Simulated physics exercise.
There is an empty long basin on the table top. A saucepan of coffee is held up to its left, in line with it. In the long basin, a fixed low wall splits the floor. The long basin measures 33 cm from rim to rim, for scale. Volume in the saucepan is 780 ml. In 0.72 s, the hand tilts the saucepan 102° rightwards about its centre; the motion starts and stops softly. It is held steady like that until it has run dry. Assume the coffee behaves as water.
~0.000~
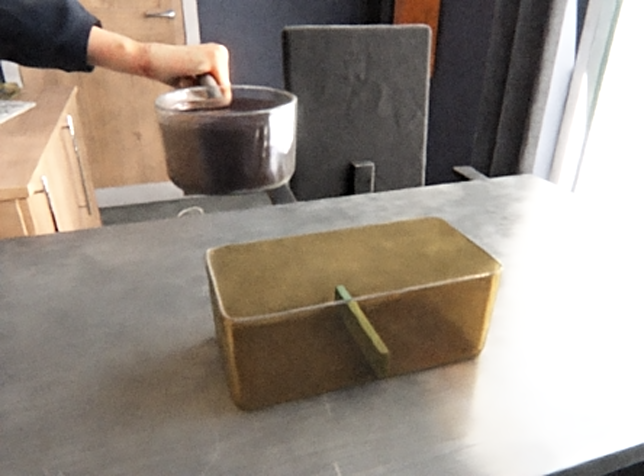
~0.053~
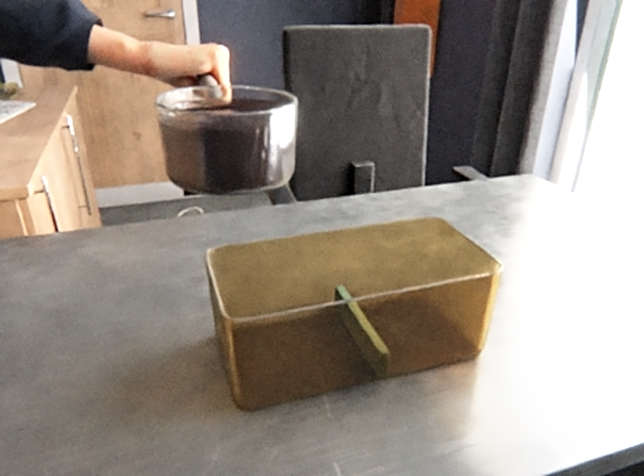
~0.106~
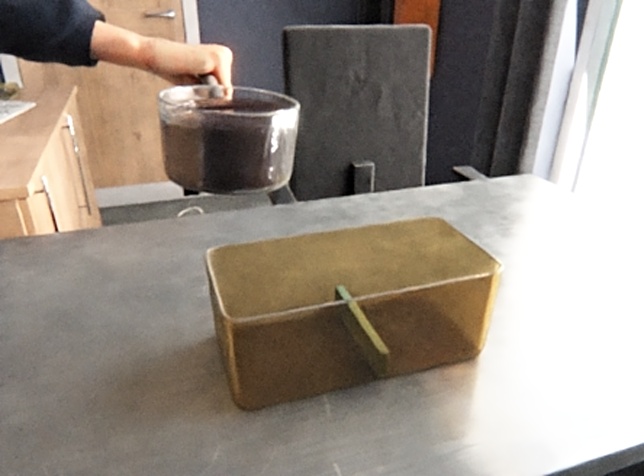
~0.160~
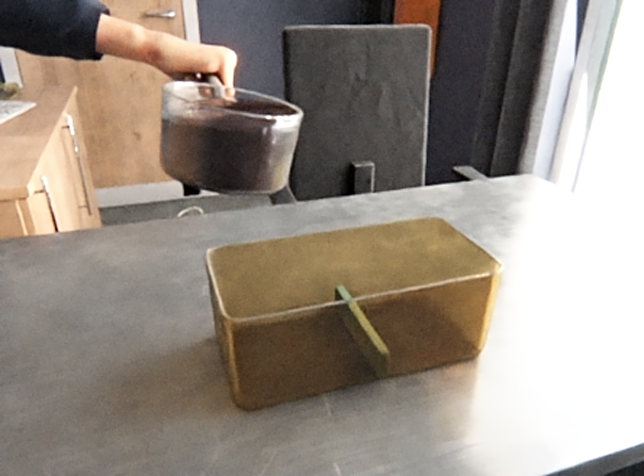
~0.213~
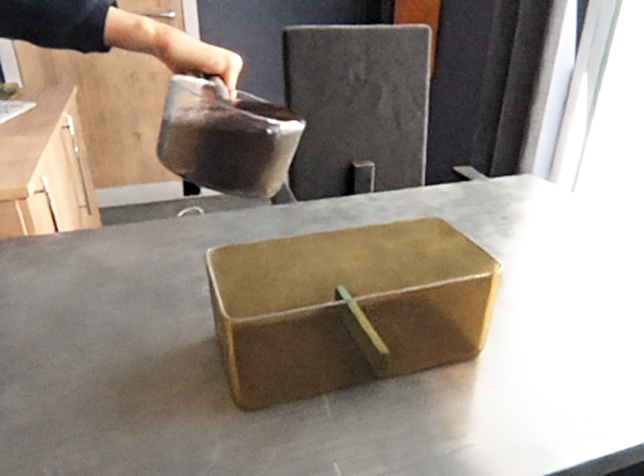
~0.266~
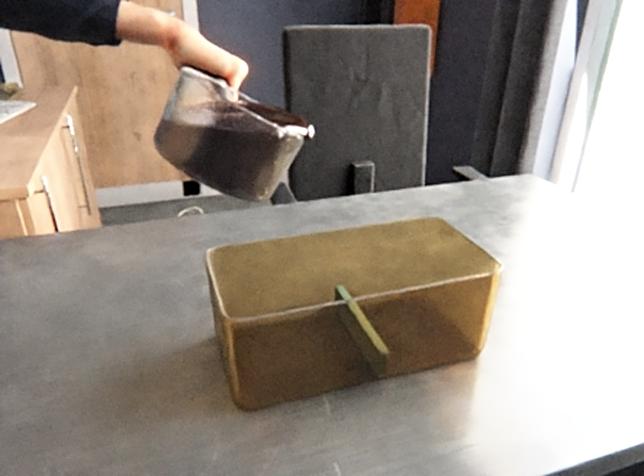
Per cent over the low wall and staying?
41 per cent.
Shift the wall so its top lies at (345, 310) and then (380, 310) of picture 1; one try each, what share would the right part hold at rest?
Respectively close to 60 and 5 %.
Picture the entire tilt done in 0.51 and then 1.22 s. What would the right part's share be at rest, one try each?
Try 1: Approx. 30 %; try 2: Approx. 50 %.
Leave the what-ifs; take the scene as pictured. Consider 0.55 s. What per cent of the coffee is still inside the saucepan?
Roughly 36 per cent.
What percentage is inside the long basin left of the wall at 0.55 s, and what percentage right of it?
Left side near 10, right side near 12.
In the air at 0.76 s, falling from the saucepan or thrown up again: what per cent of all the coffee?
Airborne share: Near 9 %.
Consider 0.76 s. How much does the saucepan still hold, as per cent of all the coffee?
Close to 8 percent of the total.
Then, 0.55 s in, the tilt is 89° and 35 per cent is still to pour, 10 is left of the wall and 12 right of it.
Then, 0.76 s in, the tilt is 102° and 8 per cent is still to pour, 43 is left of the wall and 41 right of it.
Then, 0.98 s in, the tilt is 102° and 1 per cent is still to pour, 56 is left of the wall and 40 right of it.
Then, 1.22 s in, the tilt is 102° and 0 per cent is still to pour, 58 is left of the wall and 41 right of it.
Finally, 58 per cent lies left of the wall, 41 right of it and 2 outside.
